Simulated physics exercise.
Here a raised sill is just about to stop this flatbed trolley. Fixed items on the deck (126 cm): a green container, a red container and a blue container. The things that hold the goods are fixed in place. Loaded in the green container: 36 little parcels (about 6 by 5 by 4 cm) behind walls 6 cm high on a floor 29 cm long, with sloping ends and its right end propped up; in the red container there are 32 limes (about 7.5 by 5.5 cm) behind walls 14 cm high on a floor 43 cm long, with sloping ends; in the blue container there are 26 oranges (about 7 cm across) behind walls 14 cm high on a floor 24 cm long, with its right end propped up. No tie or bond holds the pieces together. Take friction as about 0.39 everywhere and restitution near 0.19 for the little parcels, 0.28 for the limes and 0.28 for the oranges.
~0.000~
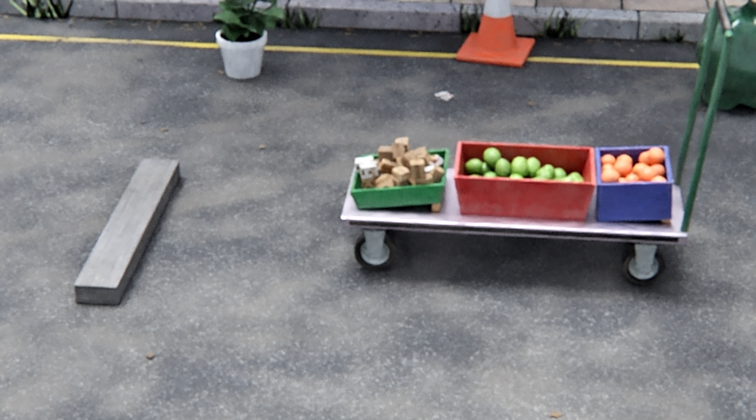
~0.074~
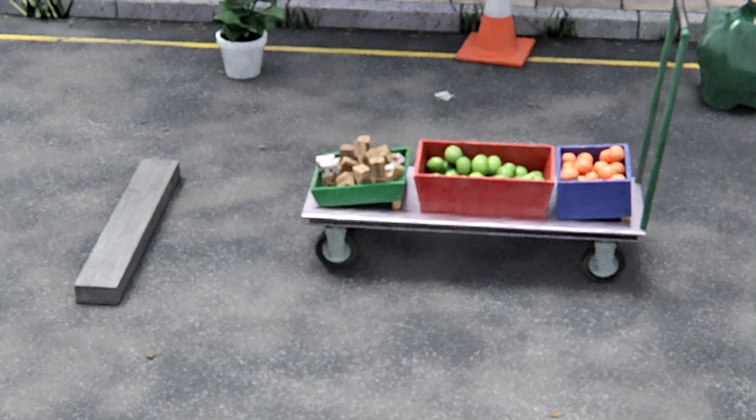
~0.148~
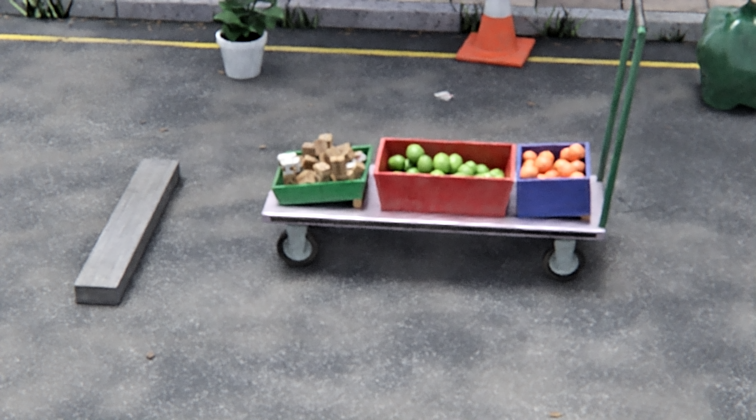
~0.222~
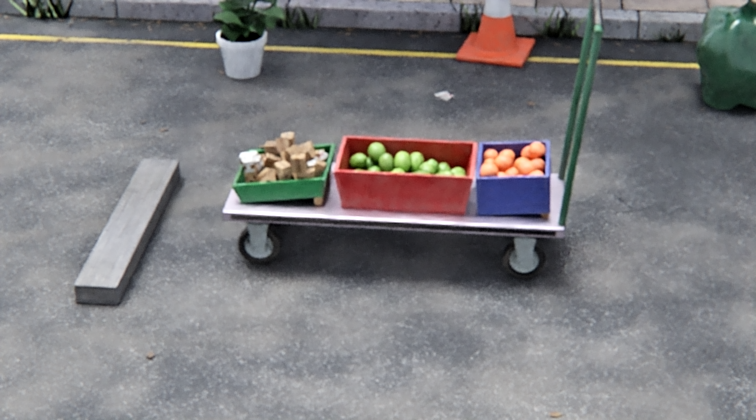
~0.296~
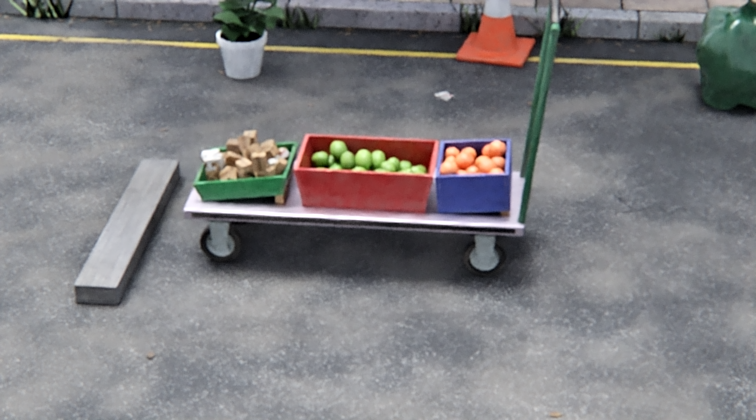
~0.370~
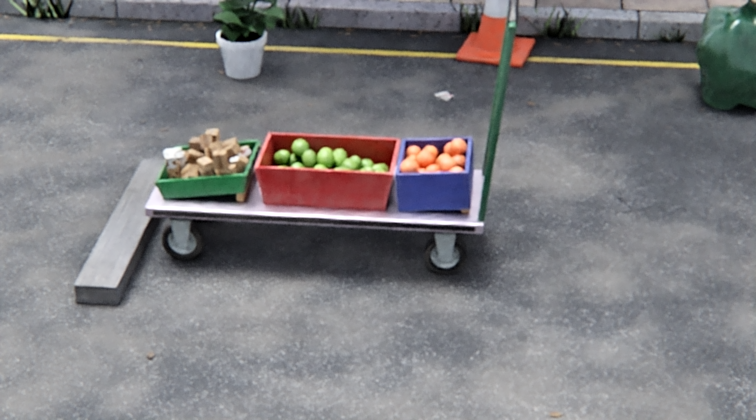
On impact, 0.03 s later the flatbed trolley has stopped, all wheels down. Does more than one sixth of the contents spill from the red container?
My guess is the losses will never reach a sixth of the load.
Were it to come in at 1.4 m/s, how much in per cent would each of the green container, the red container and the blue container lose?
In that case the green container sheds 30 per cent of its load, the red container 0 per cent, and the blue container 0 per cent.
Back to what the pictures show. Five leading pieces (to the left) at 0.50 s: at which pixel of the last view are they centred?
(115, 156).
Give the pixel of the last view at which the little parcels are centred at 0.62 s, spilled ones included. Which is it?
(159, 167).
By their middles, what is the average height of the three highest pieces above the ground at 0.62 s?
I'd put it close to 44 cm.
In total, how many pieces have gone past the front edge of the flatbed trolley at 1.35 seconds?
Count: Approx. 12.
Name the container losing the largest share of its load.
Result: Green container.
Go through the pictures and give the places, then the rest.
In the first frame (we follow the rim corner now nearest the camera), red container at (592, 183); green container at (442, 184); 82 cm still to roll; nothing out yet.
Red container at (551, 181); green container at (402, 182); 67 cm still to roll, in the second frame.
Red container at (511, 179); green container at (362, 180); 53 cm still to roll, in the third frame.
Red container at (470, 177); green container at (322, 178); 38 cm still to roll, in the fourth frame.
Red container at (430, 175); green container at (283, 176); 23 cm still to roll, in the fifth frame.
Red container at (390, 173); green container at (244, 174); 8 cm still to roll; nothing out yet, in the sixth frame.
After 0.40 s, contact.
After 0.50 s, 6 of 36 out of the green container, 0 of 32 out of the red container and 0 of 26 out of the blue container.
After 0.62 s, 13 of 36 out of the green container, 0 of 32 out of the red container and 1 of 26 out of the blue container.
After 0.85 s, 13 of 36 out of the green container, 0 of 32 out of the red container and 2 of 26 out of the blue container.
Outcome (at 1.35 s), 14 of 36 out of the green container, 0 of 32 out of the red container and 2 of 26 out of the blue container. Asked share, 0 of 32, 0 per cent.
